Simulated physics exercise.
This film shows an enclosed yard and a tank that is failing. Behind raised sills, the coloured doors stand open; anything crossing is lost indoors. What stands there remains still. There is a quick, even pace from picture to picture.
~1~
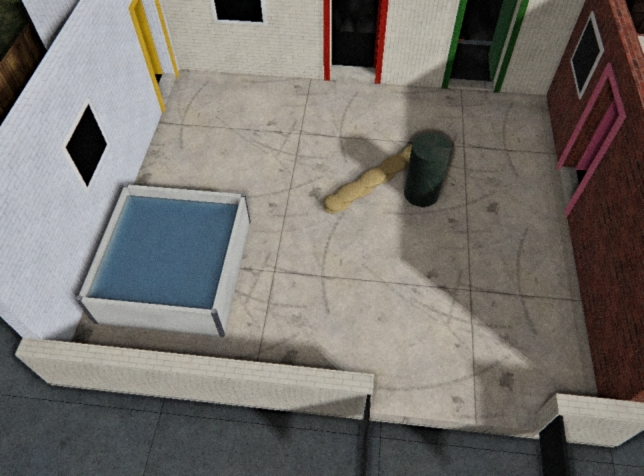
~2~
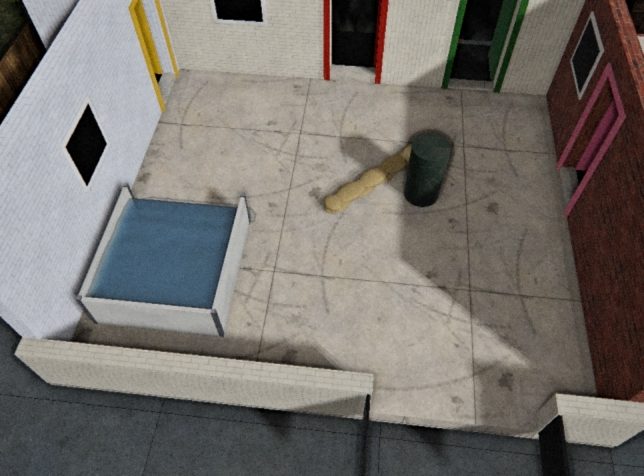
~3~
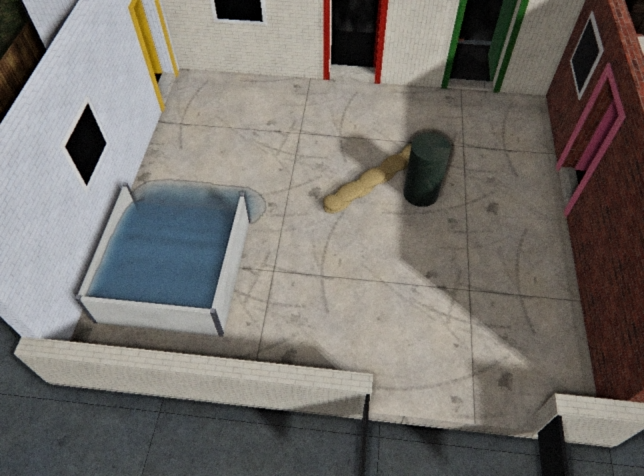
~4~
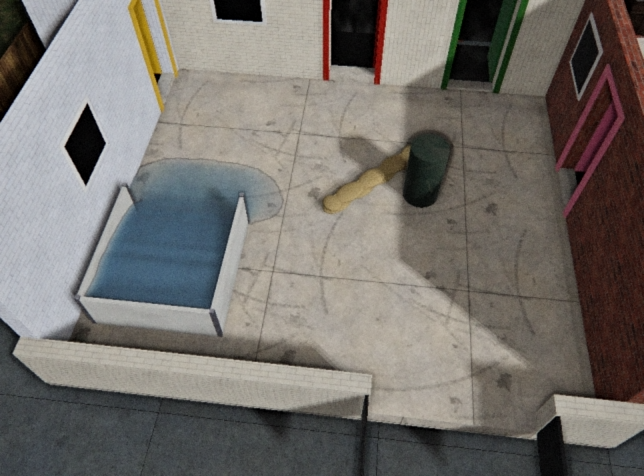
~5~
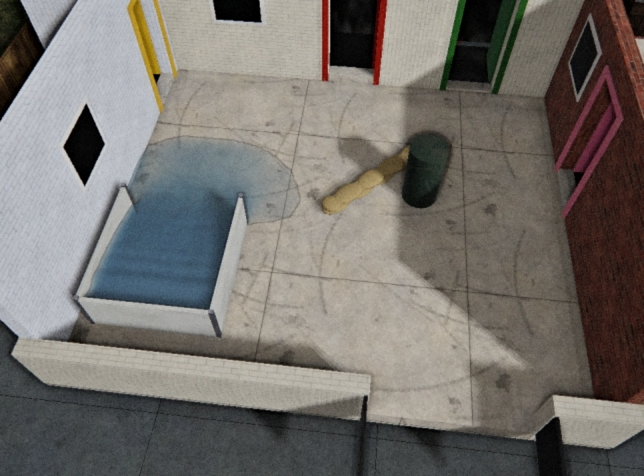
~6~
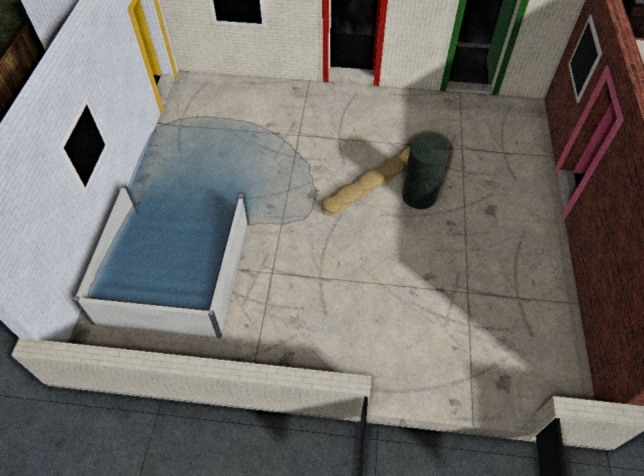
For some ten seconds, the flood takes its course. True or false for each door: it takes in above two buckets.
The red door, false; the green door, true; the yellow door, true; the pink door, false.
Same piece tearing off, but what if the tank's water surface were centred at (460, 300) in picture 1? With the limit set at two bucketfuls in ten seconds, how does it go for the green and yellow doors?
At the green door it surpasses the limit, at the yellow door it remains within limits.
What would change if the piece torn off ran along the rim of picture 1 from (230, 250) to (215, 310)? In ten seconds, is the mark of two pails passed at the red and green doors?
Red door: Under the line; green door: Over the line.
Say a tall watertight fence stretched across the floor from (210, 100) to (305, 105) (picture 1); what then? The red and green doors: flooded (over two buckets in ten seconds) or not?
The red door door falls short and the green door door overflows.
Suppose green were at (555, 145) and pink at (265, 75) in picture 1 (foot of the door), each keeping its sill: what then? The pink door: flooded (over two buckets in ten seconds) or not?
The pink door exceeds it.
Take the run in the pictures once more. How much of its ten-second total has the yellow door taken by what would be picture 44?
I'd put it at about 100 per cent.
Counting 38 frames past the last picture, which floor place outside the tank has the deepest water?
I would point to (510, 97).
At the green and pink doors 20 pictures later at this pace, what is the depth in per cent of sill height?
In order: Roughly 130 % and 0 %.
A moment on, water covers 30 % of the floor; the red door not reached, the green door not reached, the yellow door wet at the sill, nothing in, the pink door not reached.
Next, water covers 35 % of the floor; the red door wet at the sill, nothing in, the green door not reached, the yellow door under two buckets in, the pink door not reached.
Then, water covers 45 % of the floor; the red door wet at the sill, nothing in, the green door wet at the sill, nothing in, the yellow door over two buckets in, the pink door not reached.
Later, water covers 55 % of the floor; the red door wet at the sill, nothing in, the green door under two buckets in, the yellow door far over two buckets in, the pink door wet at the sill, nothing in.
In the end, water covers 90 % of the floor; the red door wet at the sill, nothing in, the green door over two buckets in, the yellow door far over two buckets in, the pink door wet at the sill, nothing in.
